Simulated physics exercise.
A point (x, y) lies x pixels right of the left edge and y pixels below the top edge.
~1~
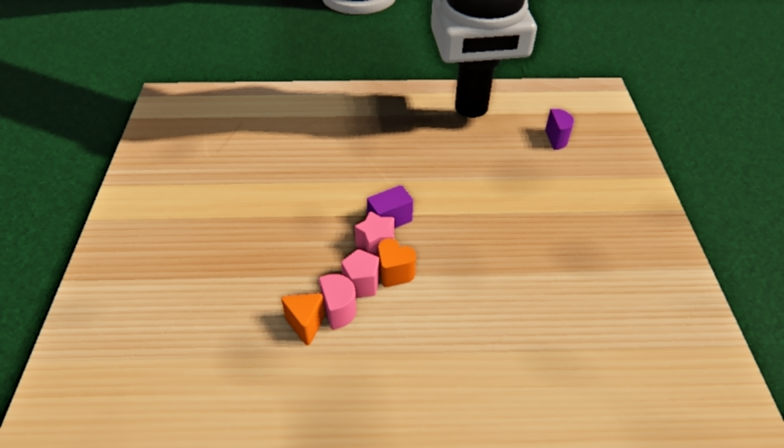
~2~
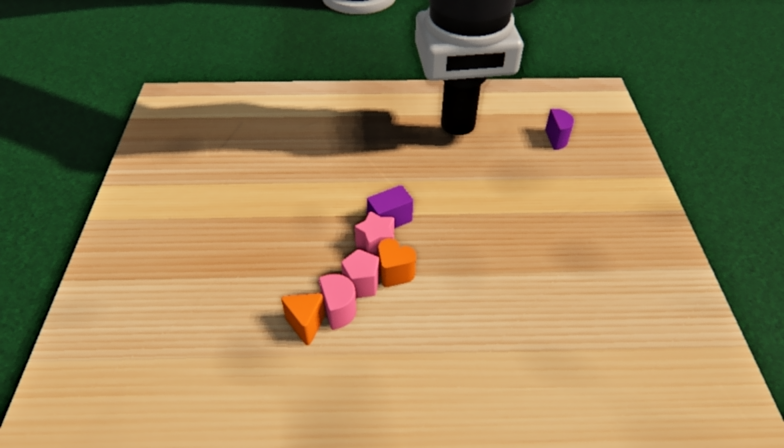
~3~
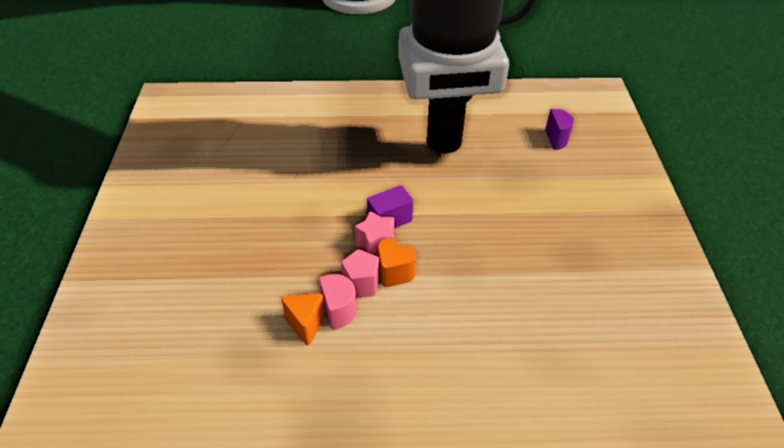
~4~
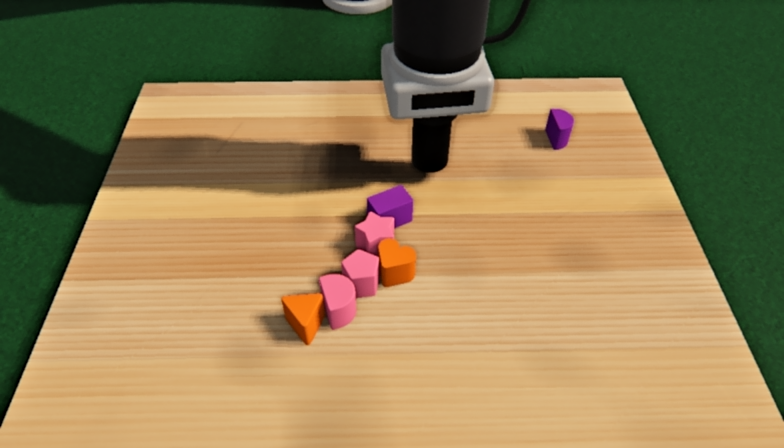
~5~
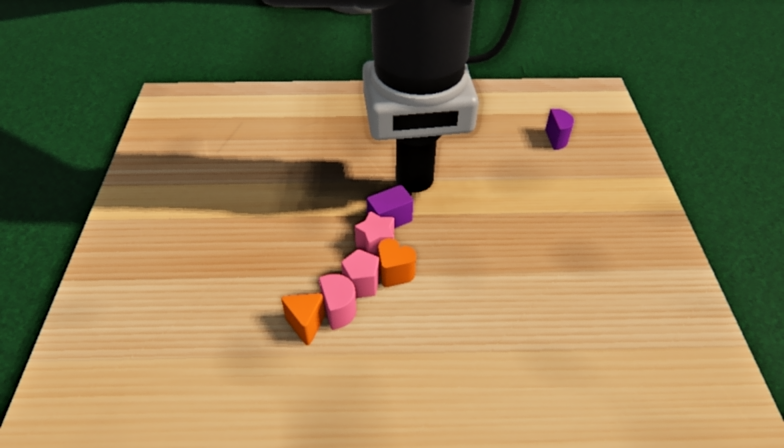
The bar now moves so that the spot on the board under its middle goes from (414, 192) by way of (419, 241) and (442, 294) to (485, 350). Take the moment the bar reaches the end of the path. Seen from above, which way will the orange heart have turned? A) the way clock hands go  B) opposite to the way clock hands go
A - the way clock hands go.
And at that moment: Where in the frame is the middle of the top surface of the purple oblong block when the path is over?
The purple oblong block ends near (381, 216).
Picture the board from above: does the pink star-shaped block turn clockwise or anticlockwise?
From above, the turn goes anticlockwise.
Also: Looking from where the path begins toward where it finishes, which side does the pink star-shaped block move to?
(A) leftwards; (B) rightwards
I'll go with B - rightwards.
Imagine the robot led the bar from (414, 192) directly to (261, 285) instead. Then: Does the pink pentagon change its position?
Final answer: Yes.
The first path, step by step. One third of the way, bar (420, 229); pink star-shaped block (358, 239), turned 50° anticlockwise; purple oblong block (381, 216), turned 95° clockwise.
Two thirds of the way, bar (444, 282); pink star-shaped block (358, 239), turned 50° anticlockwise; purple oblong block (381, 216), turned 95° clockwise; orange heart (397, 261), turned 40° clockwise.
At the end, bar (488, 339); pink pentagon not moved; pink star-shaped block (358, 239), turned 50° anticlockwise; purple oblong block (381, 216), turned 95° clockwise; orange heart (397, 261), turned 40° clockwise.
